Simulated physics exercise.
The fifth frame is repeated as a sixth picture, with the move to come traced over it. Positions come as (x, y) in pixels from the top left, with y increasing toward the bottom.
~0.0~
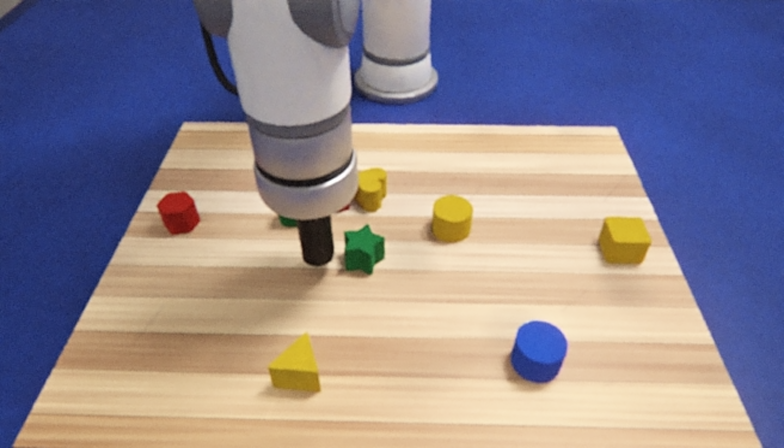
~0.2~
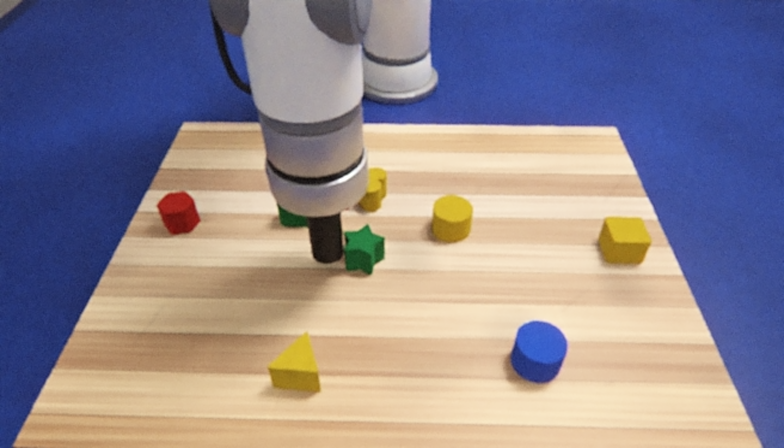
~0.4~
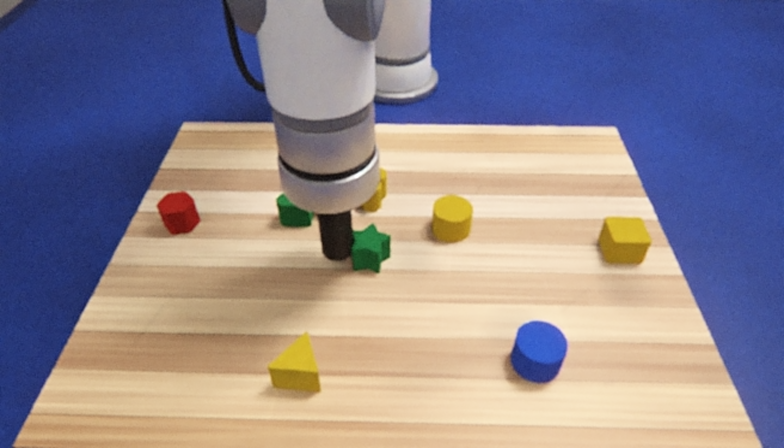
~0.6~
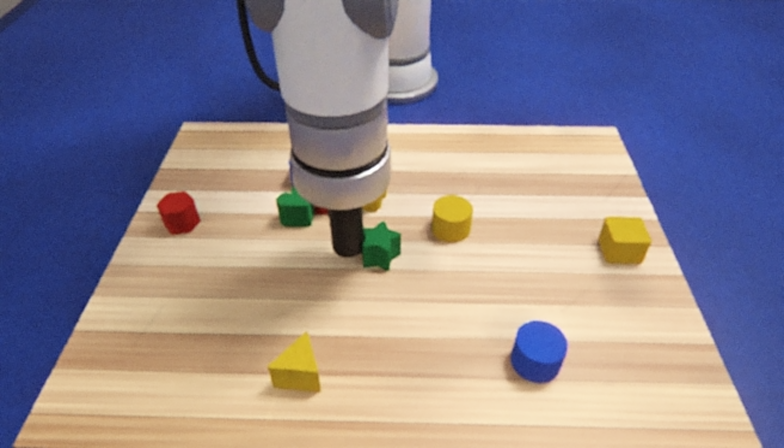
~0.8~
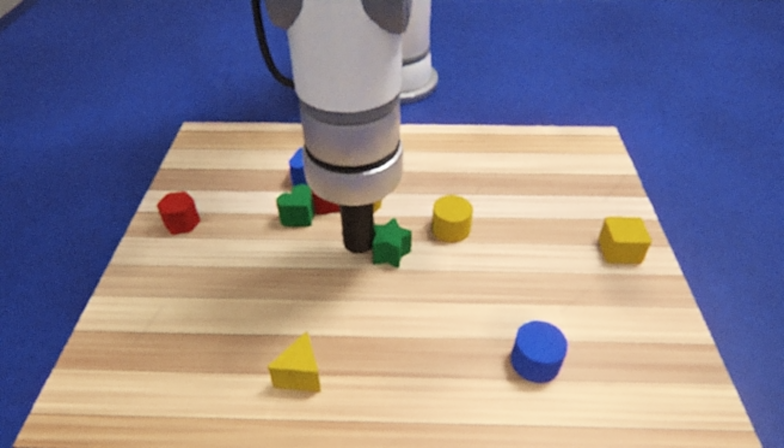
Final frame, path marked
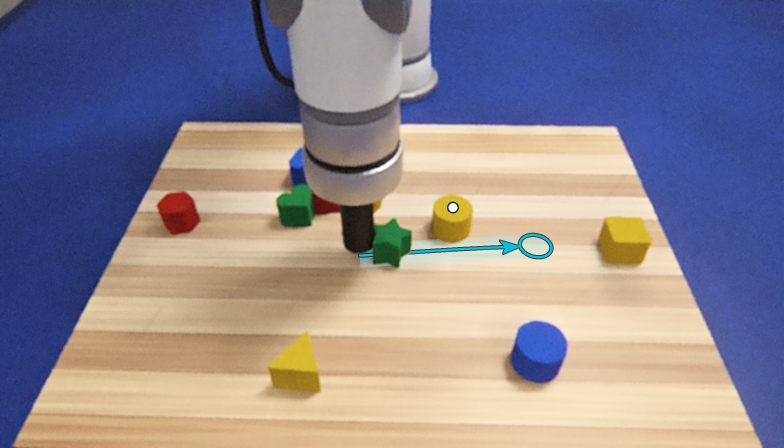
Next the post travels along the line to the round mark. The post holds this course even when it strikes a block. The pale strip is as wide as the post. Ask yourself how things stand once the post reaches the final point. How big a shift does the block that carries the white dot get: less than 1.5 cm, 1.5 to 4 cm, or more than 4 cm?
Overall it shifts between 1.5 and 4 cm.
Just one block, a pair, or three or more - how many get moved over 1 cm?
My count: 2.
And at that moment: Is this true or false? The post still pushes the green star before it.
My answer: True.
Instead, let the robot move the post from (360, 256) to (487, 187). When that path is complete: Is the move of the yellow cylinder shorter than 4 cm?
Yes.
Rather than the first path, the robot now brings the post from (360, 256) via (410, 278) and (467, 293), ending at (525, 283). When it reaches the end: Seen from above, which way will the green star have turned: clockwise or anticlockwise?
Turns anticlockwise.
The line goes from (360, 256) to (536, 246); the dot is on the yellow cylinder.
What follows on the original path. One third of the way, post (420, 239); green star (451, 228); yellow cylinder (466, 203).
Two thirds of the way, post (481, 235); green star (513, 225); yellow cylinder (480, 199).
At the end, post (539, 233); yellow heart unmoved; green star (571, 223); yellow cylinder (480, 199).
